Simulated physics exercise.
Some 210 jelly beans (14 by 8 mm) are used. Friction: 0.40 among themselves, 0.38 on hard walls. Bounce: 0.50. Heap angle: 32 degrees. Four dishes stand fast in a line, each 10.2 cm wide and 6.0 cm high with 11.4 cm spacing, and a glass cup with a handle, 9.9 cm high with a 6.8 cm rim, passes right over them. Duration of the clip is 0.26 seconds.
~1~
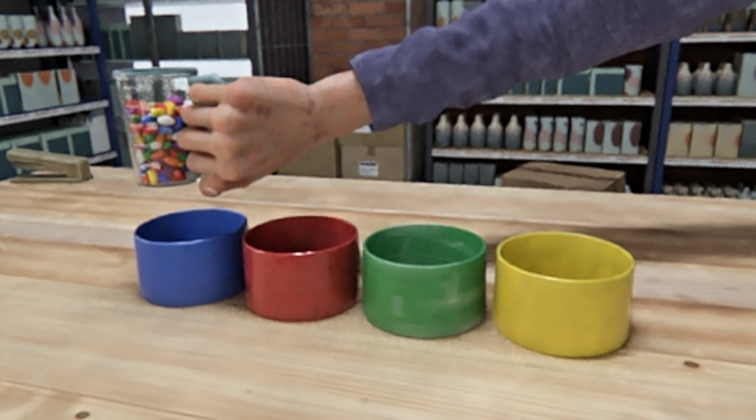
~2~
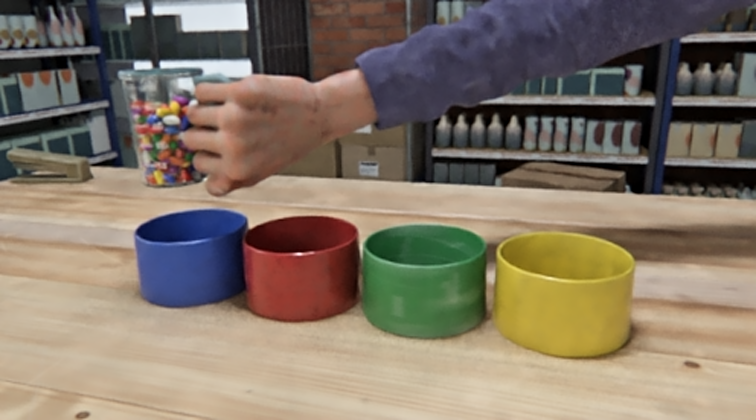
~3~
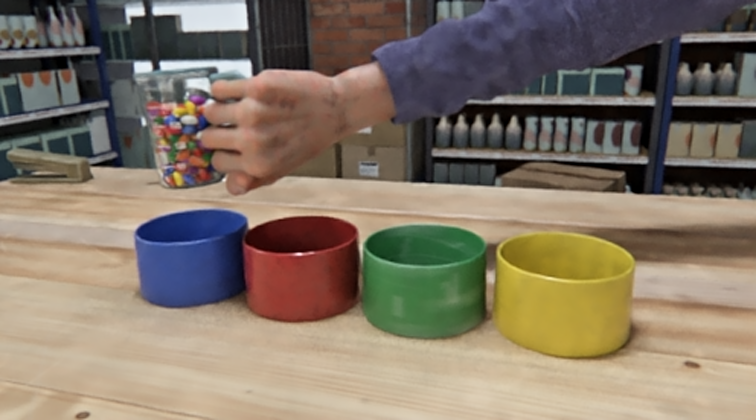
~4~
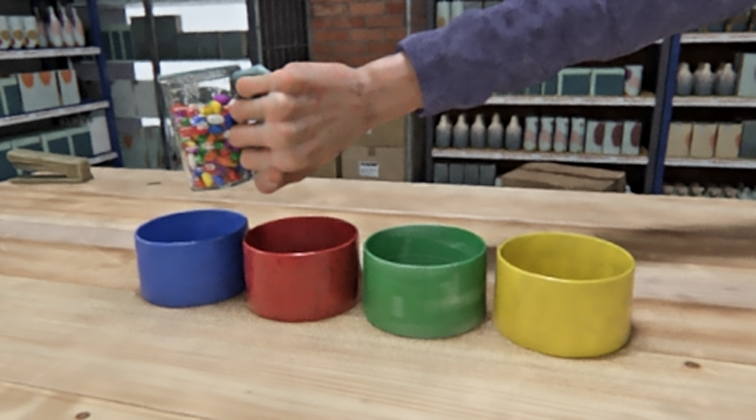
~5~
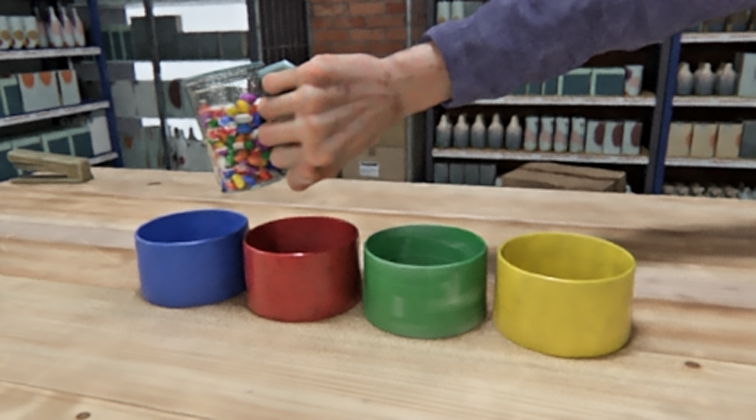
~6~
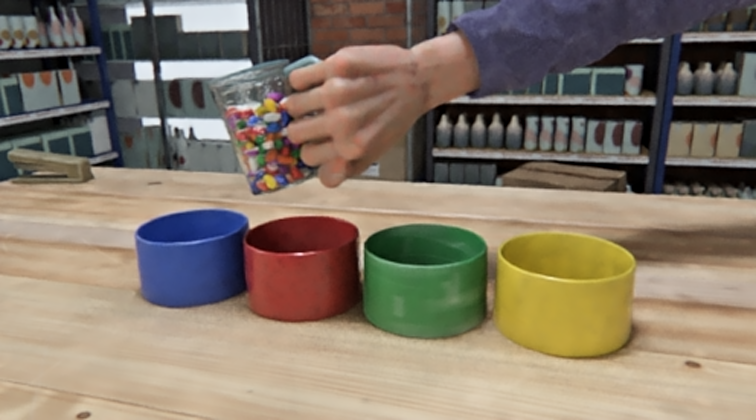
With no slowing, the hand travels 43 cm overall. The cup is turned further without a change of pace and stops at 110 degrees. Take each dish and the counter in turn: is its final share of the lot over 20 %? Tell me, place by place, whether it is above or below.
Red dish: Below the mark; blue dish: Below the mark; green dish: Below the mark; yellow dish: Above the mark; counter: Below the mark.
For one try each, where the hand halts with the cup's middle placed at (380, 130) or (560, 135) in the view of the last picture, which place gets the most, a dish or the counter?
Red, then green.
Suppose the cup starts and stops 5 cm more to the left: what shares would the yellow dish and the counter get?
I'd expect yellow at 80 and the counter at 20.
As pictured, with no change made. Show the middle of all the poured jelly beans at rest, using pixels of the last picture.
In the last view, approximately (563, 299).
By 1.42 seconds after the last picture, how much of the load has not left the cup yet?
Close to 60 per cent of the load, I'd guess.
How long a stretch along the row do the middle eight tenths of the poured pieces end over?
Roughly 6 cm of the row.
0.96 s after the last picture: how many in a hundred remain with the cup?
Roughly 100 %.
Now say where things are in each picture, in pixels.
Cup at (164, 126), tilt 0 degrees, lip at (124, 71), moved 0.0 cm; middle of the pieces at (164, 139); blue dish at (192, 225); red dish at (301, 234); green dish at (424, 244); yellow dish at (564, 255), in the first picture.
Cup at (169, 126), tilt 1 degrees, lip at (130, 72), moved 0.6 cm; middle of the pieces at (170, 139), in the second picture.
Cup at (186, 127), tilt 4 degrees, lip at (144, 74), moved 2.4 cm; middle of the pieces at (187, 140), in the third picture.
Cup at (212, 128), tilt 8 degrees, lip at (167, 77), moved 5.0 cm; middle of the pieces at (213, 141), in the fourth picture.
Cup at (240, 129), tilt 12 degrees, lip at (192, 81), moved 7.8 cm; middle of the pieces at (241, 142), in the fifth picture.
Cup at (268, 129), tilt 16 degrees, lip at (216, 84), moved 10.5 cm; middle of the pieces at (270, 143); blue dish at (193, 225); red dish at (302, 234); green dish at (425, 244); yellow dish at (565, 255), in the sixth picture.
Then, 0.57 s after the last picture, tilt 60 degrees; cup holds 100 %.
Then, 0.96 s after the last picture, tilt 90 degrees; cup holds 100 %.
Then, 1.42 s after the last picture, tilt 110 degrees; cup holds 60 %, yellow 40 %.
In the end, red 0 %, blue 0 %, green 0 %, yellow 100 %, counter 0 %.
